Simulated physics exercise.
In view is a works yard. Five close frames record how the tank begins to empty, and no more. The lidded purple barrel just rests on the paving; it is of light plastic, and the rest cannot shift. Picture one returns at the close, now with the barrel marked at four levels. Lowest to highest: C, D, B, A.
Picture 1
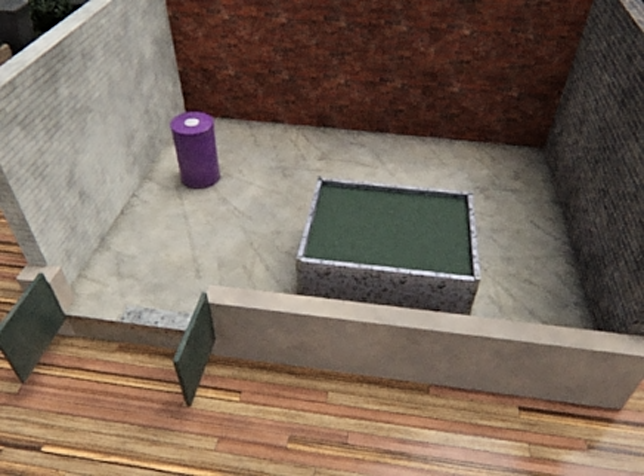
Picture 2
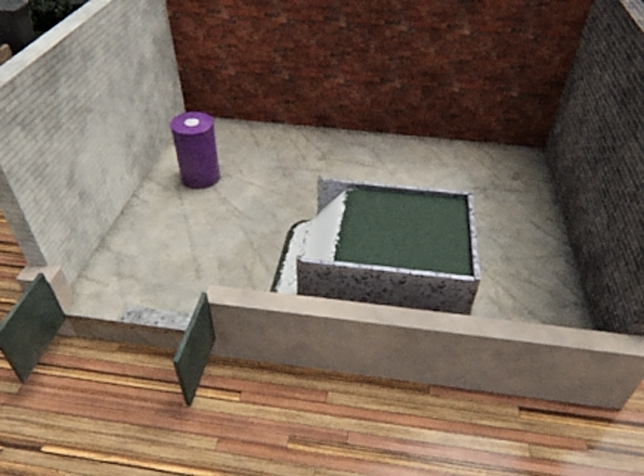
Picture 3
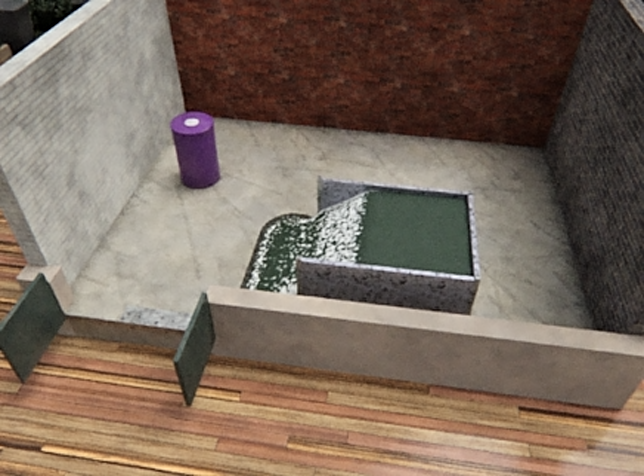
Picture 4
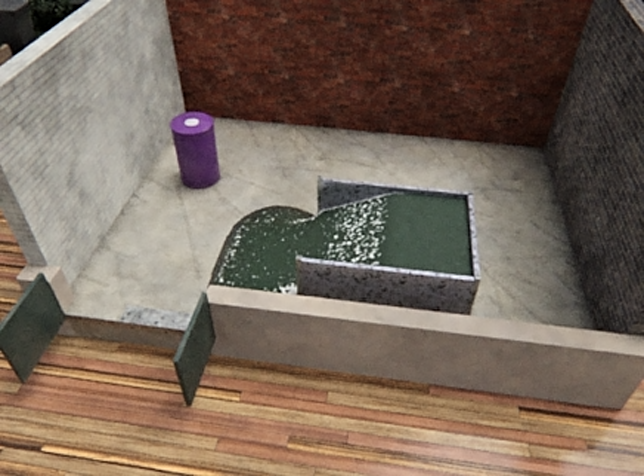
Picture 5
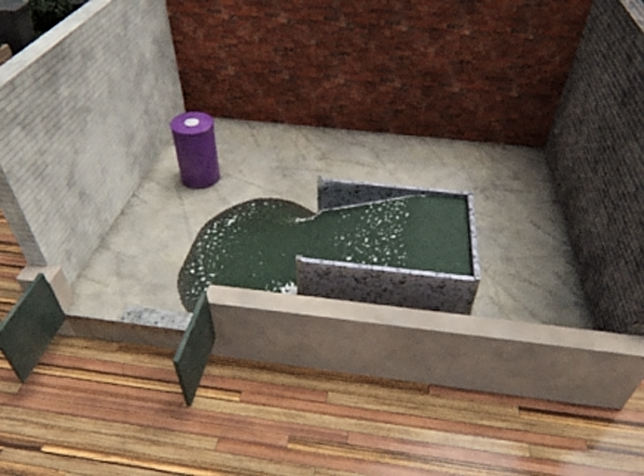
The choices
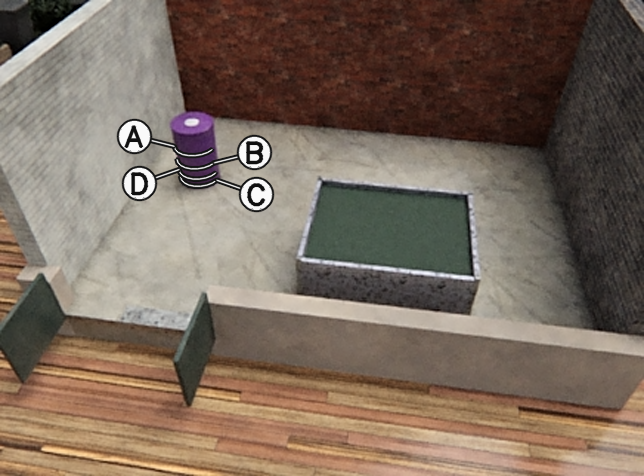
A full tank opens on its left side and dark green liquid spreads across the ground.
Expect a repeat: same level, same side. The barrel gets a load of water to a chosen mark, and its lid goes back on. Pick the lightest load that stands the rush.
Choose B.
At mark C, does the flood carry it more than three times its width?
Yes.
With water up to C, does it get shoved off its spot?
Yes, it does.
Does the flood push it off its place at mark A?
No, not at all.
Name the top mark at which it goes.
Here it is mark D.
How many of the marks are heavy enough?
Two of the four.
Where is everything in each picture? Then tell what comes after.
The first picture shows lid of the purple barrel at (191, 123); tank full, its middle at (390, 229); open gate at (135, 279).
In the second picture, 2 % of the ground wet, in view closest to the barrel at (300, 225).
In the third picture, 5 % of the ground wet, in view closest to the barrel at (271, 226).
In the fourth picture, 9 % of the ground wet, in view closest to the barrel at (261, 213).
The fifth picture shows lid of the purple barrel at (191, 123); 12 % of the ground wet, in view closest to the barrel at (240, 207).
On the marked copy, A at (188, 155); B at (191, 168); C at (194, 186); D at (193, 179); from the bottom up C, D, B, A.
Choosing A, it does not move.
Choosing B, it does not move.
Choosing C, it is pushed about 6 times its own width away.
Choosing D, it is pushed about its own width away.
